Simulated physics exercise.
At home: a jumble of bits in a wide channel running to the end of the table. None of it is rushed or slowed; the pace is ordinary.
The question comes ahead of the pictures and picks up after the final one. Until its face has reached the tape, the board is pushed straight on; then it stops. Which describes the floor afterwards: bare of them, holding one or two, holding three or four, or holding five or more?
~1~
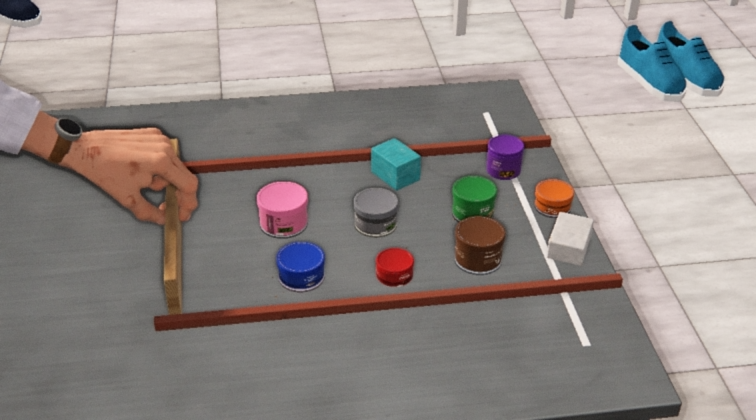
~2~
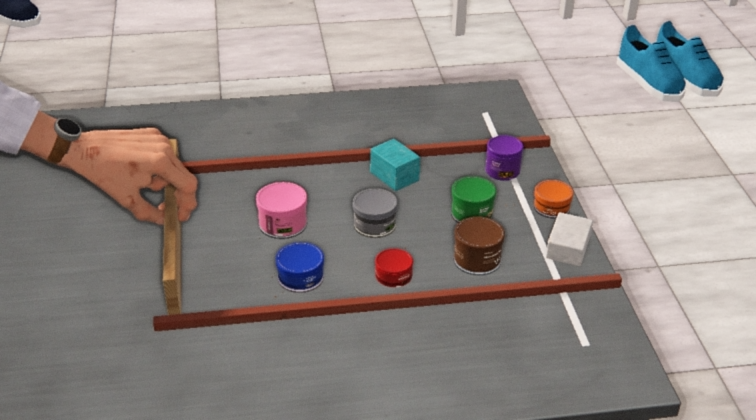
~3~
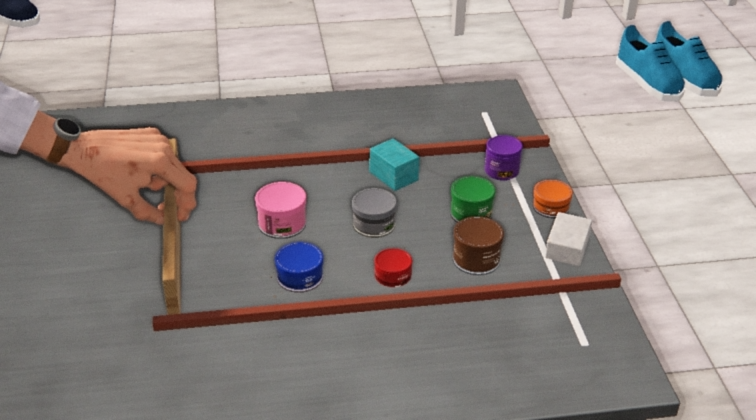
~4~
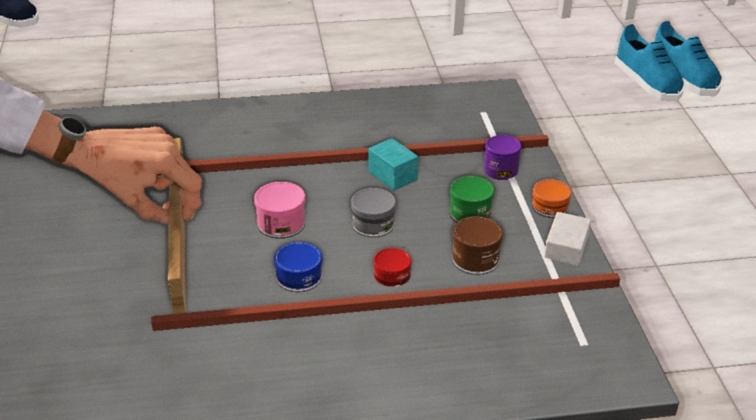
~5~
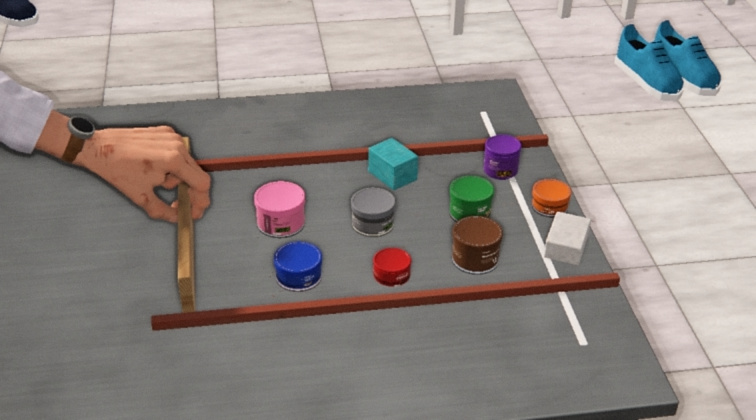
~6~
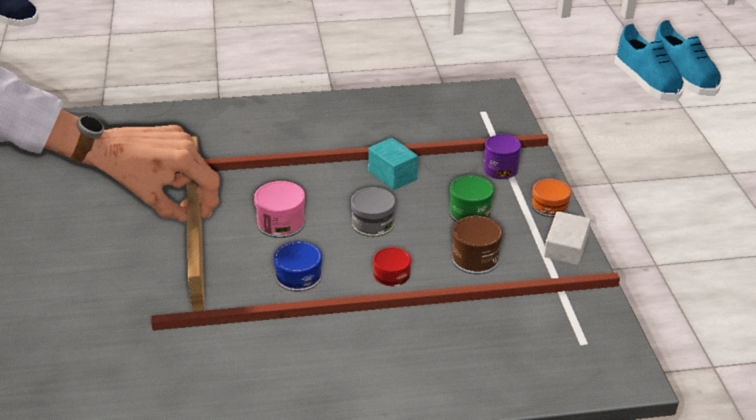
The floor is holding three or four.
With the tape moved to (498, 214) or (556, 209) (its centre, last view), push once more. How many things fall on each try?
Floor count: 2; 6.
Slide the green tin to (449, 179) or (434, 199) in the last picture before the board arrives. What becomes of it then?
Spot by spot, it stays put and then it drops away.
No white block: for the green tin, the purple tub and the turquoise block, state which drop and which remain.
So: The green tin goes down, the purple tub does not drop, the turquoise block does not drop.
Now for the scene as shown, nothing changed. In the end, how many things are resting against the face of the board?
That makes 4.
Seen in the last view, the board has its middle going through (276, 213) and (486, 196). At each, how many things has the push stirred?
By the first moment it's 2, by the second it's 10.
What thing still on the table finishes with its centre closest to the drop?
That would be the purple tub, which ends nearest.
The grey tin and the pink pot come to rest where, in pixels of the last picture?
Roughly at (552, 209) and at (543, 180), in that order.
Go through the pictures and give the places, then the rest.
Orange tin (554, 199); white block (570, 239); purple tub (505, 158); board (174, 223); tape (529, 213), in the first frame.
White block (570, 239); brown pot (478, 246), in the second frame.
Purple tub (503, 158); blue pot (300, 267), in the third frame.
Orange tin (551, 198); grey tin (373, 212), in the fourth frame.
White block (568, 238); board (186, 221), in the fifth frame.
Orange tin (551, 198); white block (568, 238); purple tub (502, 157); board (195, 220); tape (526, 212), in the sixth frame.
A little later, none off yet; orange tin at rest near (551, 198); white block at rest near (568, 238); purple tub at rest near (502, 157).
Next, none off yet; orange tin shifted a little near (572, 199); white block shifted a little near (596, 237); purple tub at rest near (505, 157).
When it is over, the number that fall off is three or four; down, brown pot, green tin, white block and orange tin.
